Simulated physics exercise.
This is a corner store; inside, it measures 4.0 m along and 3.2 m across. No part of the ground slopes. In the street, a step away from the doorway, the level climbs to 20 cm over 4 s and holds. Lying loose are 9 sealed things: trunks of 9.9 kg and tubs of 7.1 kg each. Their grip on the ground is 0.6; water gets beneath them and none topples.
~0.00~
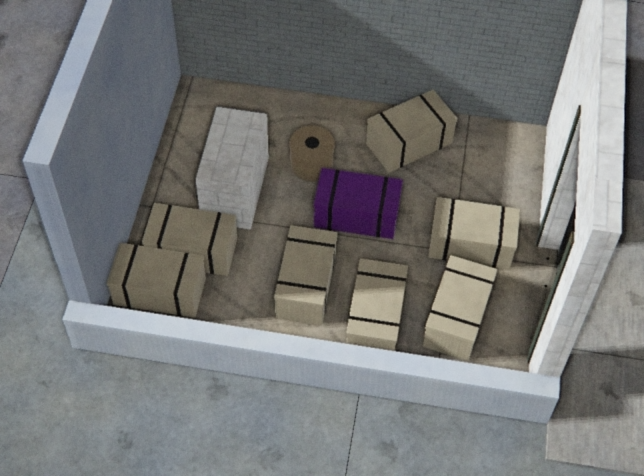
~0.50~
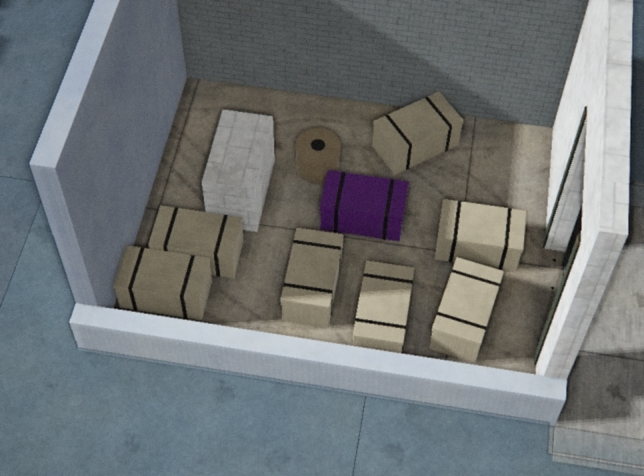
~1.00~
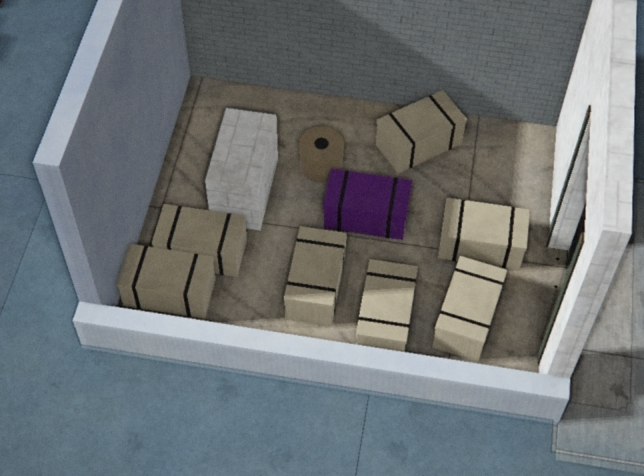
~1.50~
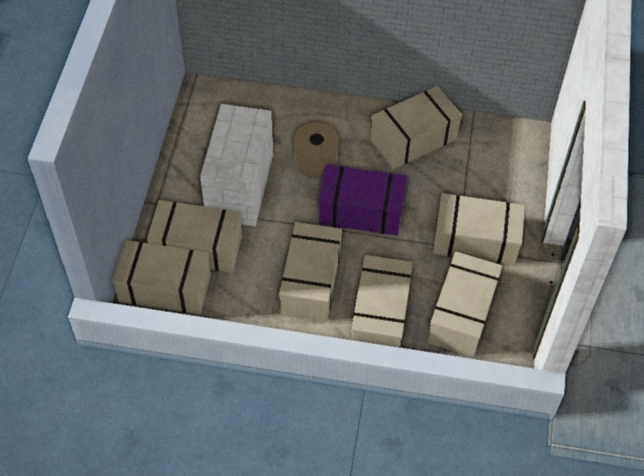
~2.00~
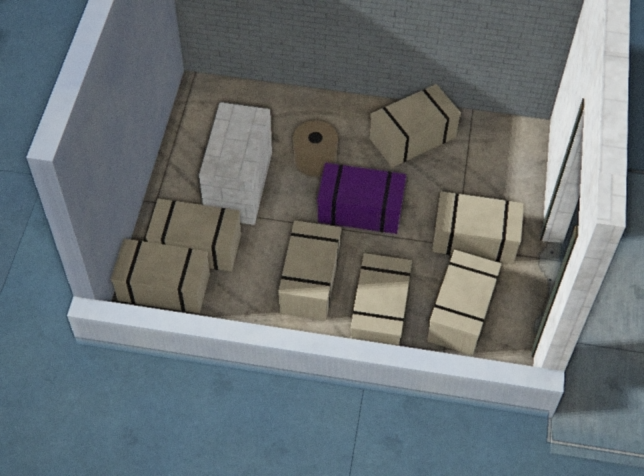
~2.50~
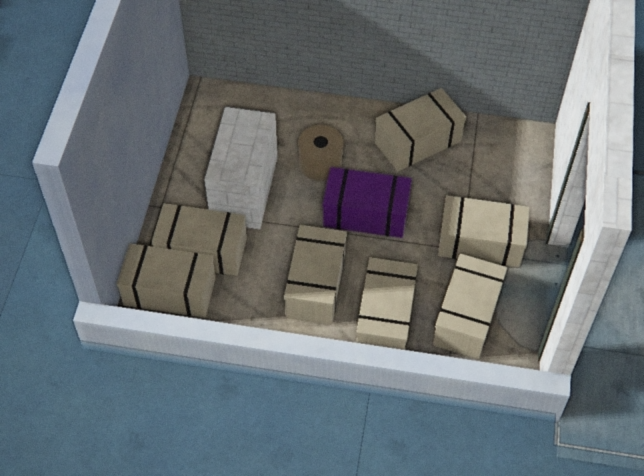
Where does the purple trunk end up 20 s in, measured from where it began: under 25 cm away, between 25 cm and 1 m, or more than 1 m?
It ends up a bit off.
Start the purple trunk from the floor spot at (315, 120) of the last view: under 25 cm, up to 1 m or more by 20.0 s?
So it journeys a long way.
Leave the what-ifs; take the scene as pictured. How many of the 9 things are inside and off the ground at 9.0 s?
Of them, 9.
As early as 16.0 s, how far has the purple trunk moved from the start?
It has shifted about 120 cm.
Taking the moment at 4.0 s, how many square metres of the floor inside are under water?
Roughly 3.5 m2.
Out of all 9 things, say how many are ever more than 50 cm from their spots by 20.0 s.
My count gives 7.
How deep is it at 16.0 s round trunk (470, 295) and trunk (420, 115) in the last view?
Depths: Near 13 cm, then near 11 cm.
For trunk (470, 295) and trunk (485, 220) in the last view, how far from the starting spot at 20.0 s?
One is off by 100 cm, the other by 60 cm, in the order asked.
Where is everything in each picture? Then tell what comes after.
In the first picture, the purple trunk at (359, 192) rests on the ground; water covers 0.0 m2; 0 of 9 have shifted.
In the second picture, the purple trunk at (365, 194), on the bottom; 0.0 m2 under water; 0 of 9 have shifted.
In the third picture, the purple trunk at (368, 193) rests on the ground; water covers 0.0 m2; 0 of 9 have shifted.
In the fourth picture, the purple trunk at (363, 188), on the bottom; 0.0 m2 under water; 0 of 9 have shifted.
In the fifth picture, the purple trunk at (362, 187), on the bottom; 0.0 m2 under water; 0 of 9 have shifted.
In the sixth picture, the purple trunk at (368, 191), on the bottom; water covers 0.4 m2; 0 of 9 have shifted.
After 4.0 s the purple trunk is near (368, 191), 0.0 m from its start, aground; 1 afloat.
After 9.0 s the purple trunk is near (378, 102), 1.1 m from its start, afloat; 9 afloat.
After 16.0 s the purple trunk is near (491, 185), 1.2 m from its start, afloat; 9 afloat.
After 20.0 s the purple trunk is near (318, 209), 0.6 m from its start, afloat; 9 afloat.
